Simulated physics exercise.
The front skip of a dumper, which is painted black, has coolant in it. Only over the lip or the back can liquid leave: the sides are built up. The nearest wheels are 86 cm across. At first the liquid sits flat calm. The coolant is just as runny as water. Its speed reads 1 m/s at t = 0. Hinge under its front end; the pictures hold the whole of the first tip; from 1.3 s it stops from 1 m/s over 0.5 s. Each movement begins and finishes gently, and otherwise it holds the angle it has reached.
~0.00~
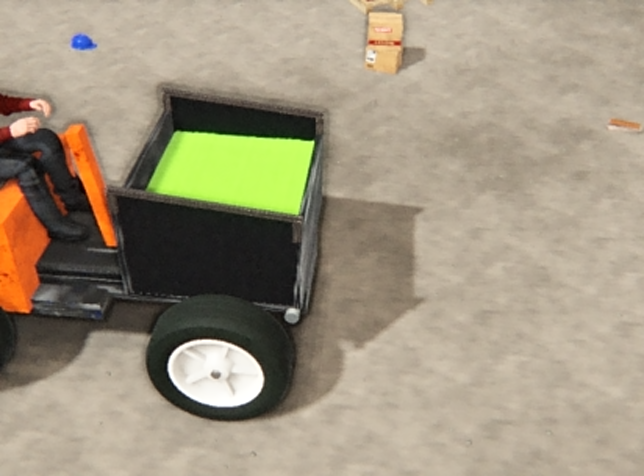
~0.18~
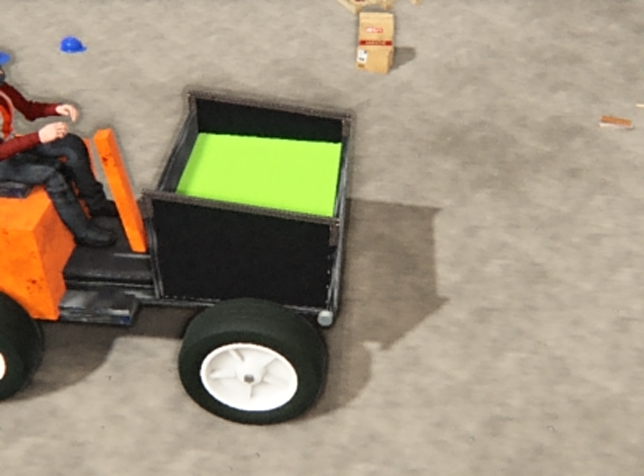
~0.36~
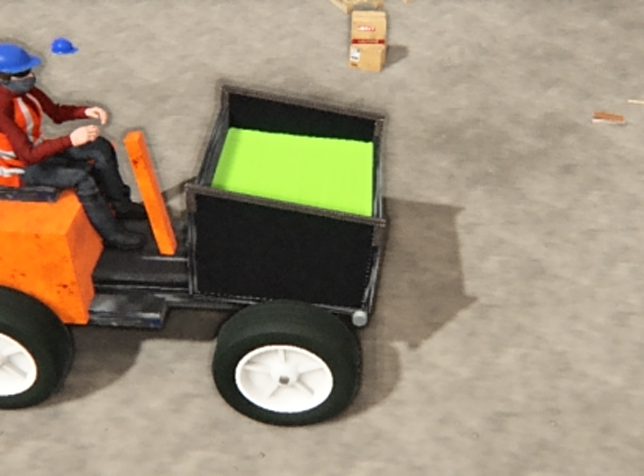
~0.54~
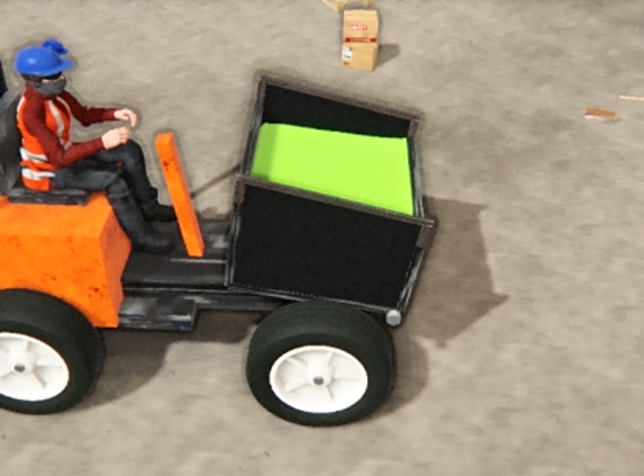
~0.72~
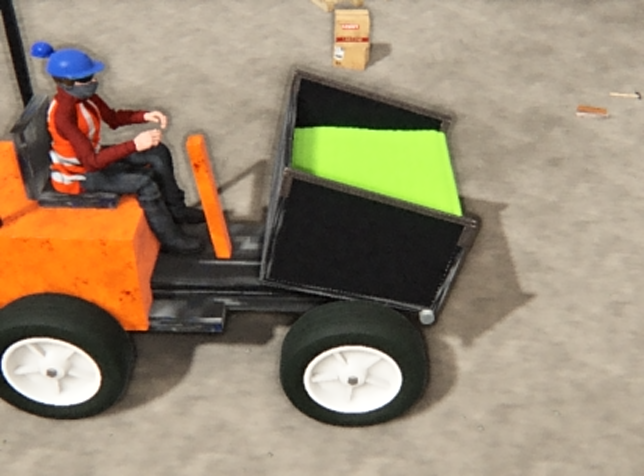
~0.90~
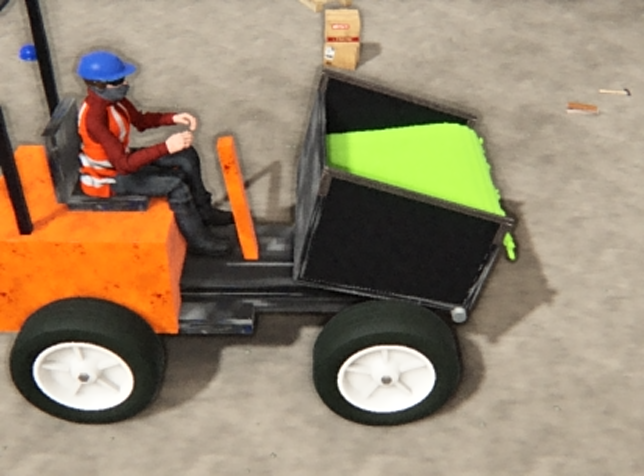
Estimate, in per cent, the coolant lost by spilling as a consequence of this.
Around 21 in every hundred parts is lost.
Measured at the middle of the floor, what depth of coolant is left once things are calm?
Roughly 34 cm.
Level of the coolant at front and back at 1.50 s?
Roughly 48 cm in front and 32 cm behind.
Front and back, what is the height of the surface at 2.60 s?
At the front 34 cm, at the back 38 cm.
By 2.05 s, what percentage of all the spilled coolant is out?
About 70 %.
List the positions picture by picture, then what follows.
The surface is at (304, 144) near the front wall; the surface is at (188, 135) near the back wall; the lip is at (293, 237); the front is on the right; a wheel hub at (214, 380), in the first frame.
The surface is at (330, 146) near the front wall; the surface is at (212, 137) near the back wall, in the second frame.
The surface is at (361, 145) near the front wall; the surface is at (243, 132) near the back wall; the skip is tilted 4° forwards, in the third frame.
The surface is at (394, 142) near the front wall; the surface is at (275, 127) near the back wall; the skip is tilted 8° forwards, in the fourth frame.
The surface is at (427, 134) near the front wall; the surface is at (305, 131) near the back wall; the skip is tilted 11° forwards, in the fifth frame.
The surface is at (454, 127) near the front wall; the surface is at (329, 137) near the back wall; the skip is tilted 12° forwards; the lip is at (494, 238); coolant has begun to come out; a wheel hub at (387, 386), in the sixth frame.
Then, 1.50 s in, the skip is at 12° forwards, the surface stands 32 cm at the back and 49 cm at the front; 7 per cent is out, over the front.
Then, 2.05 s in, the skip is at 12° forwards, the surface stands 22 cm at the back and 55 cm at the front; 16 per cent is out, over the front.
Then, 2.60 s in, the skip is at 12° forwards, the surface stands 38 cm at the back and 34 cm at the front; 17 per cent is out, over the front.
Then, 4.68 s in, 21 per cent is out, over the front, 97 of 460 litres.
